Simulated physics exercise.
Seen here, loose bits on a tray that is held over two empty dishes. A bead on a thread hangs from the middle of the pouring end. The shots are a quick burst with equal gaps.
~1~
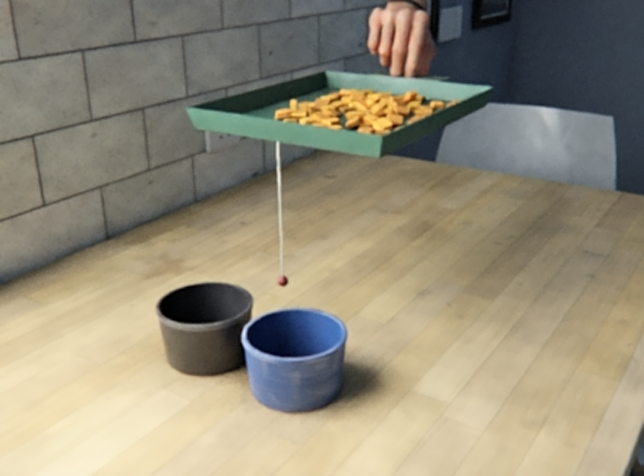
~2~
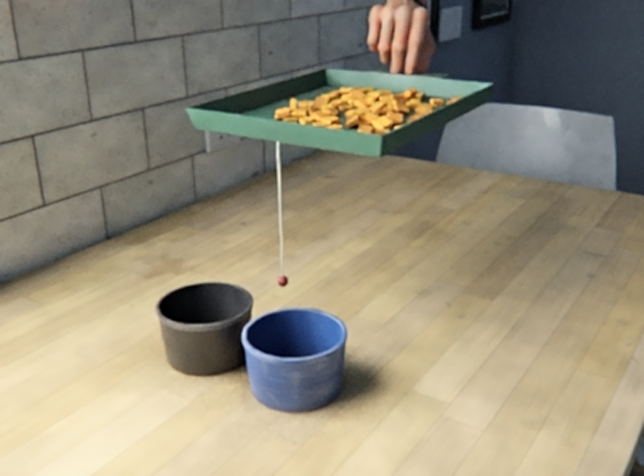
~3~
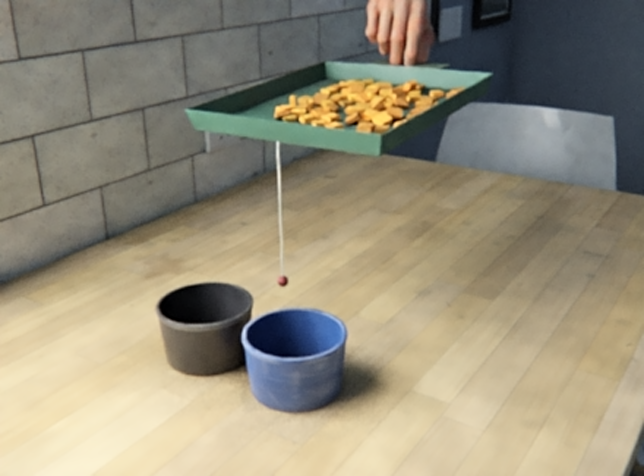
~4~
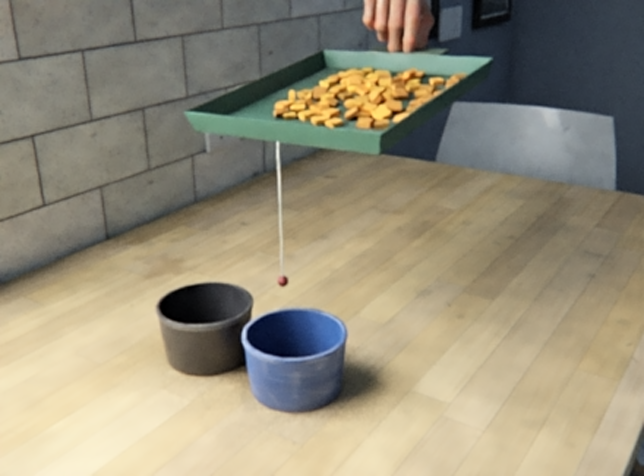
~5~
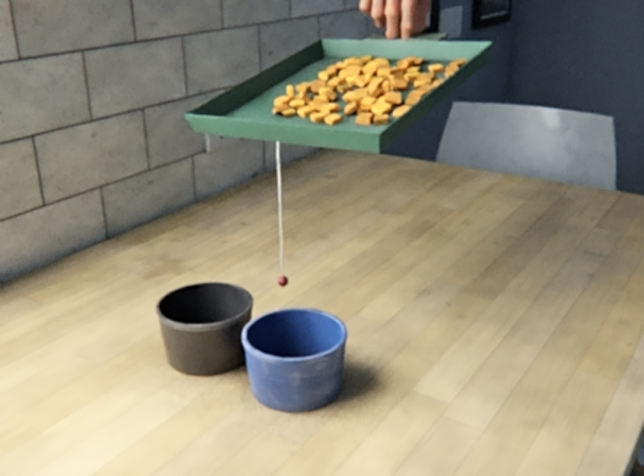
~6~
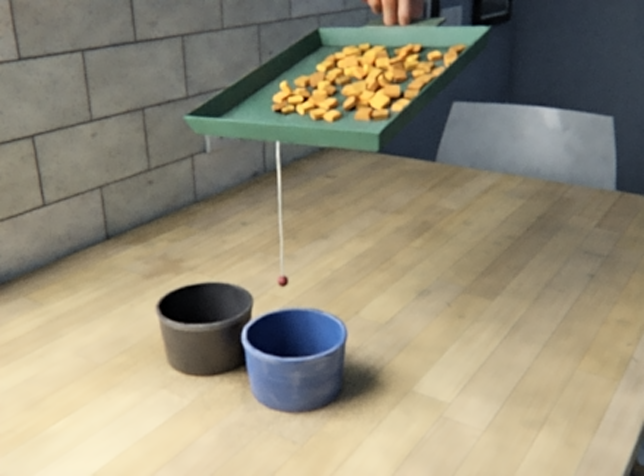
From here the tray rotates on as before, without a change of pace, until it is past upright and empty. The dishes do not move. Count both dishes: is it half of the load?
Caught overall: Over half.
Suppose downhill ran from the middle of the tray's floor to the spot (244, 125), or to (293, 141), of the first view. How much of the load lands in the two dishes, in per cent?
In turn 10 and 60 in a hundred.
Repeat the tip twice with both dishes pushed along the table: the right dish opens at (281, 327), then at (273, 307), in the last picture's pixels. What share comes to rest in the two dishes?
First some 70, then 60 per cent.
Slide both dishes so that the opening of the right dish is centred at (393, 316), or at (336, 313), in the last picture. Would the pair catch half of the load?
In turn: Below a half; less than half.
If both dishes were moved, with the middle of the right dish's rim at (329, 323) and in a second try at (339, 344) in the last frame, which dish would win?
The first try: The left one. The second: The left-hand dish.
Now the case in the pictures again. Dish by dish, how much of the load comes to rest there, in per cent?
Left dish near 50 in a hundred; right dish near 10.
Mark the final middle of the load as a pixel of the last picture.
Around (204, 346).
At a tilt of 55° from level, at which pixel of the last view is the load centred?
At about (269, 107).
Soon after the last picture, tray tipped steeply; all on the tray.
A little later, tray tipped right over; most on the tray; a stray few in the left dish; a small part outside both; a stray few in the air.
Later still, tray tipped past a quarter turn; a small part in the right dish; about half in the left dish; about a third outside both.
At rest, tray tipped past a quarter turn; a small part in the right dish; about half in the left dish; about a third outside both.
